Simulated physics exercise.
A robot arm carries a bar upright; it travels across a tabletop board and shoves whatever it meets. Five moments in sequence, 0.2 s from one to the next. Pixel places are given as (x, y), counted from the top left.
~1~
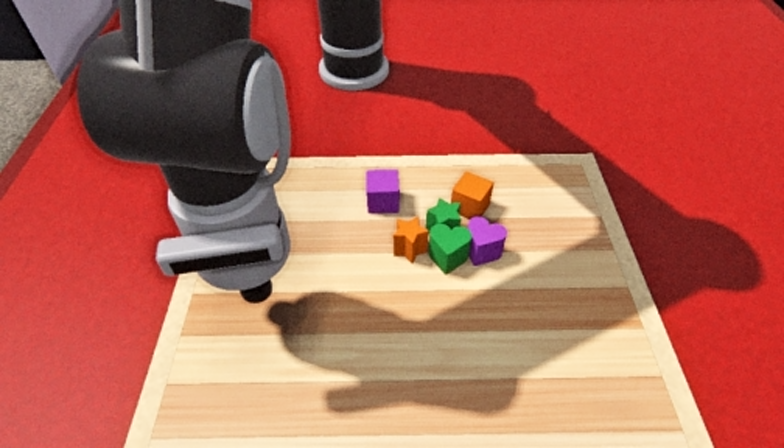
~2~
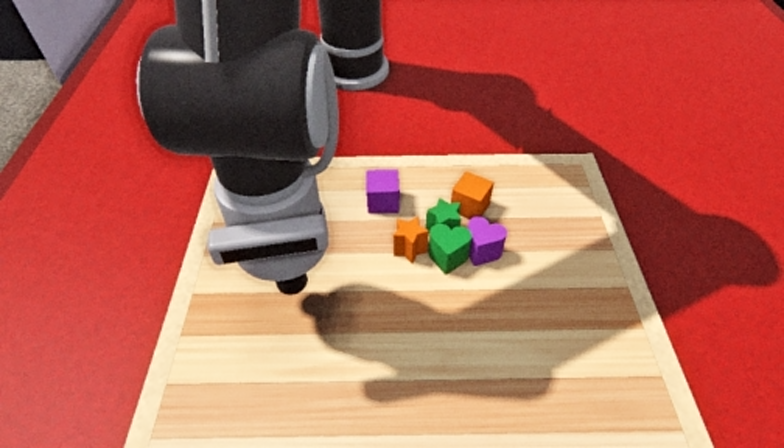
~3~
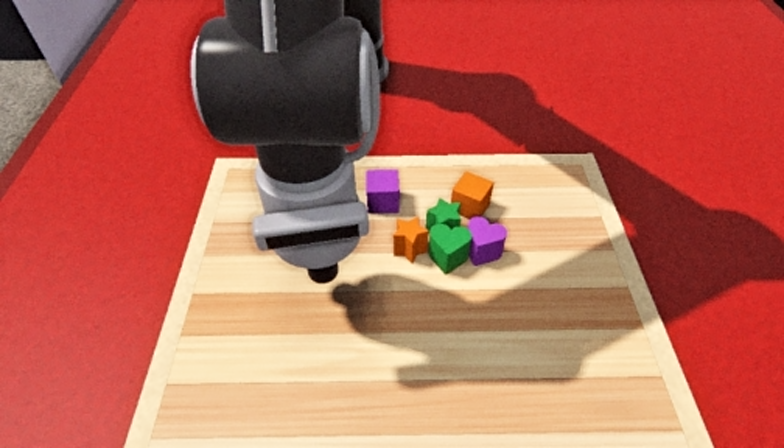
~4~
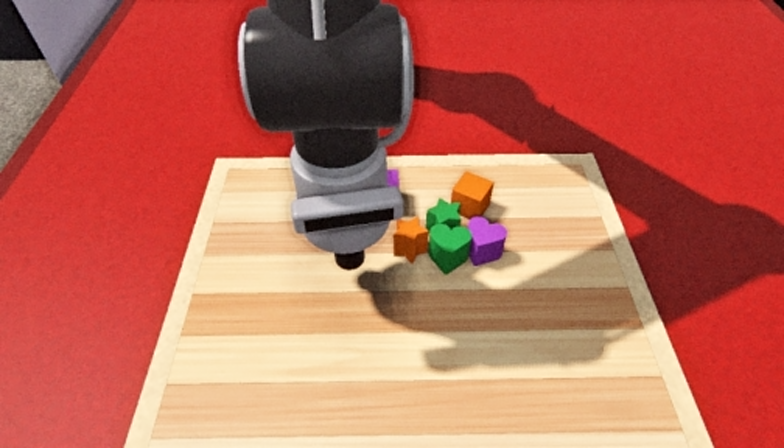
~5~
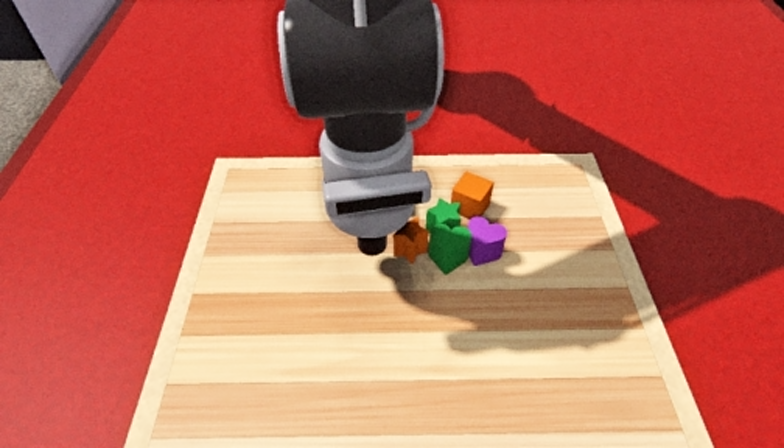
In the video, a gray and black robotic arm moves rightward and slightly away over a wooden board on a red table, its dark tip nearing an orange star beside green, purple and orange blocks that stay still.
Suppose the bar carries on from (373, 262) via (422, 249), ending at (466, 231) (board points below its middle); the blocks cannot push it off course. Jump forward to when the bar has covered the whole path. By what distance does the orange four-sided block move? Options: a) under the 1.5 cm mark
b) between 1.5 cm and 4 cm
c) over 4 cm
Correct choice: C.
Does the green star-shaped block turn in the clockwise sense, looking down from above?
That would be a no.
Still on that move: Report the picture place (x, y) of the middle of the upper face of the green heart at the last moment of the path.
It will likely be found at (481, 231).
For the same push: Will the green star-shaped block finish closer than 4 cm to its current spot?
I expect not.
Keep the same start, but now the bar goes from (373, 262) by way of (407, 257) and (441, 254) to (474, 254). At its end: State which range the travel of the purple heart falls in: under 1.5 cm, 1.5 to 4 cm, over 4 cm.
The answer will be the long band, over 4 cm.
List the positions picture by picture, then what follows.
Bar tip (258, 292); block tops, orange star-shaped block (410, 228); green star-shaped block (446, 210); green heart (450, 237); orange four-sided block (473, 185), in the first frame.
Bar (293, 283); blocks unchanged, in the second frame.
Bar (324, 273); blocks unchanged, in the third frame.
Bar (350, 260); blocks unchanged, in the fourth frame.
Bar (373, 246); orange star-shaped block (410, 228); green star-shaped block (446, 210); green heart (450, 237); orange four-sided block (473, 185), in the fifth frame.
The first path, step by step. One third of the way, bar (408, 238); orange star-shaped block (432, 217), turned 25° anticlockwise; green star-shaped block (455, 206), turned 20° anticlockwise; green heart (460, 235), turned 30° clockwise.
Two thirds of the way, bar (439, 226); orange star-shaped block (458, 204), turned 40° anticlockwise; green star-shaped block (476, 190), turned 35° anticlockwise; green heart (467, 233), turned 70° clockwise; orange four-sided block (488, 169).
At the end, bar (469, 215); orange star-shaped block (482, 194), turned 65° anticlockwise; green star-shaped block (487, 176), turned 60° anticlockwise; green heart (481, 231), turned 105° clockwise; orange four-sided block (493, 156).
